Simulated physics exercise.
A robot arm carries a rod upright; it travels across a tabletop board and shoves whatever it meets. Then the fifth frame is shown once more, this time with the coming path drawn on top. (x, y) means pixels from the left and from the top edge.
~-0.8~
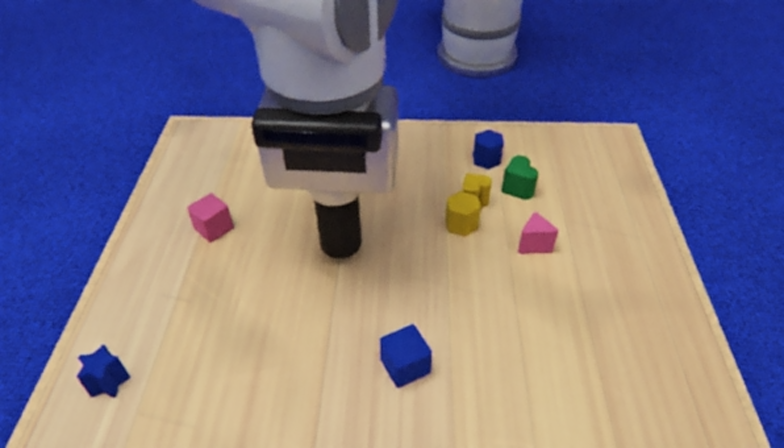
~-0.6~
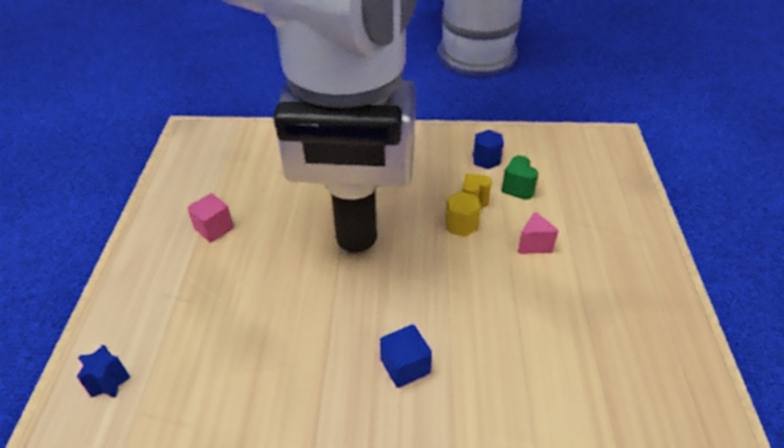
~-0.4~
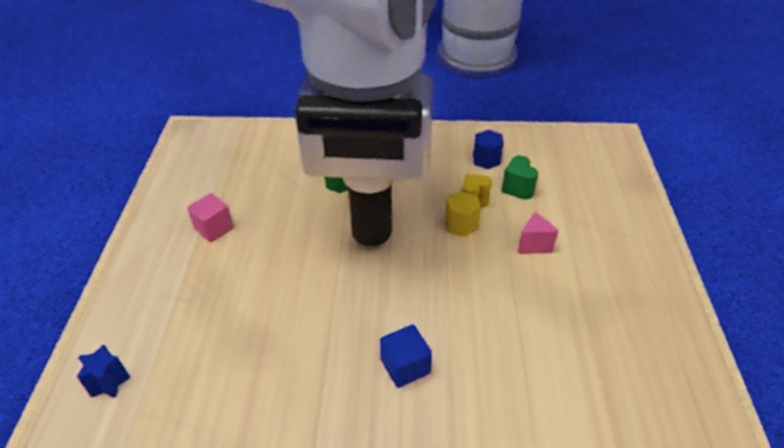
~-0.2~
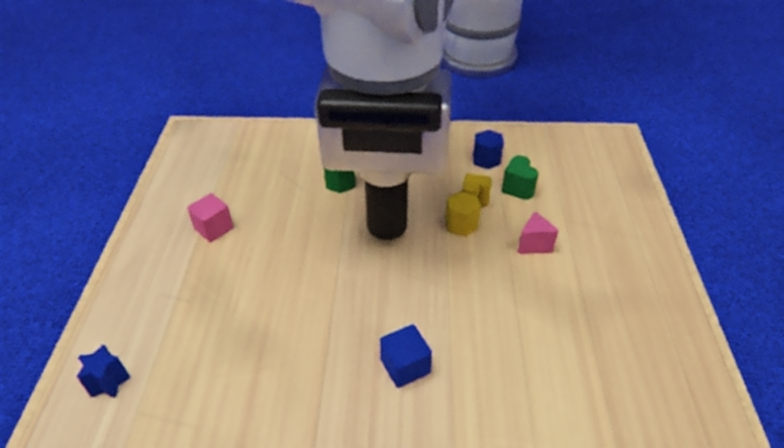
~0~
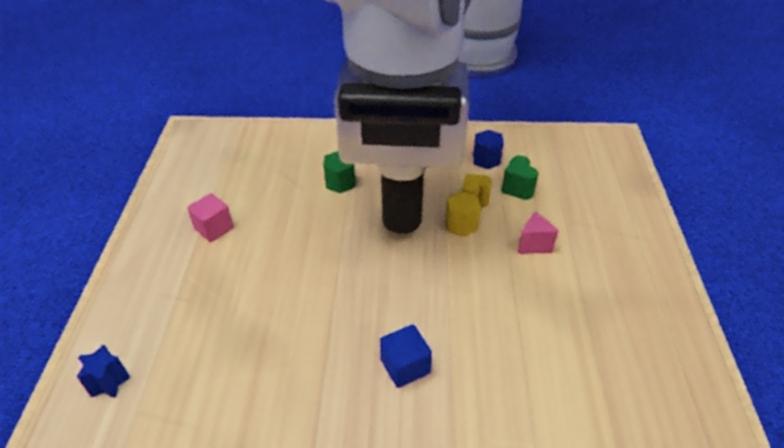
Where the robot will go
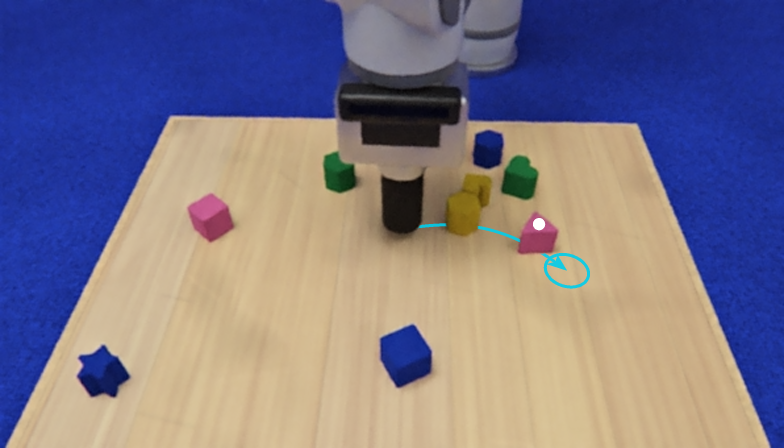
On a wooden board over blue fabric, a robot arm's black rod glides right toward yellow blocks, revealing a green block behind.
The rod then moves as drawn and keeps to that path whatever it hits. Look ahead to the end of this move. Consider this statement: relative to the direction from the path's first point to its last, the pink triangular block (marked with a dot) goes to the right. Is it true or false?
The statement is correct.
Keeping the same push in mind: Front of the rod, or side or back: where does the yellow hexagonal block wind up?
Left aside or behind.
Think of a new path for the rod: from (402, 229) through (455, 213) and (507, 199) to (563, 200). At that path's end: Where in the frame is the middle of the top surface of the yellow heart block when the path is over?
So, by the moment the path ends, you'll find the top centre of the yellow heart block at (507, 156).
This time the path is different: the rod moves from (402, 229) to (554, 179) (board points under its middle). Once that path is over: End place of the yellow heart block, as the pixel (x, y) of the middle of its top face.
The middle of the upper face of the yellow heart block will lie at about (520, 147) in the picture.
The drawn path runs from (402, 229) by way of (459, 225) and (516, 239) to (567, 270); the dot is on the pink triangular block.
What follows on the original path. One third of the way, rod at (460, 216); yellow hexagonal block at (498, 203); yellow heart block at (478, 180).
Two thirds of the way, rod at (519, 230); yellow hexagonal block at (548, 203), turned 30° anticlockwise; yellow heart block at (478, 180); pink triangular block at (552, 229).
At the end, rod at (570, 261); yellow hexagonal block at (551, 202), turned 40° anticlockwise; yellow heart block at (478, 180); green heart block not moved; pink triangular block at (609, 253), turned 25° anticlockwise.
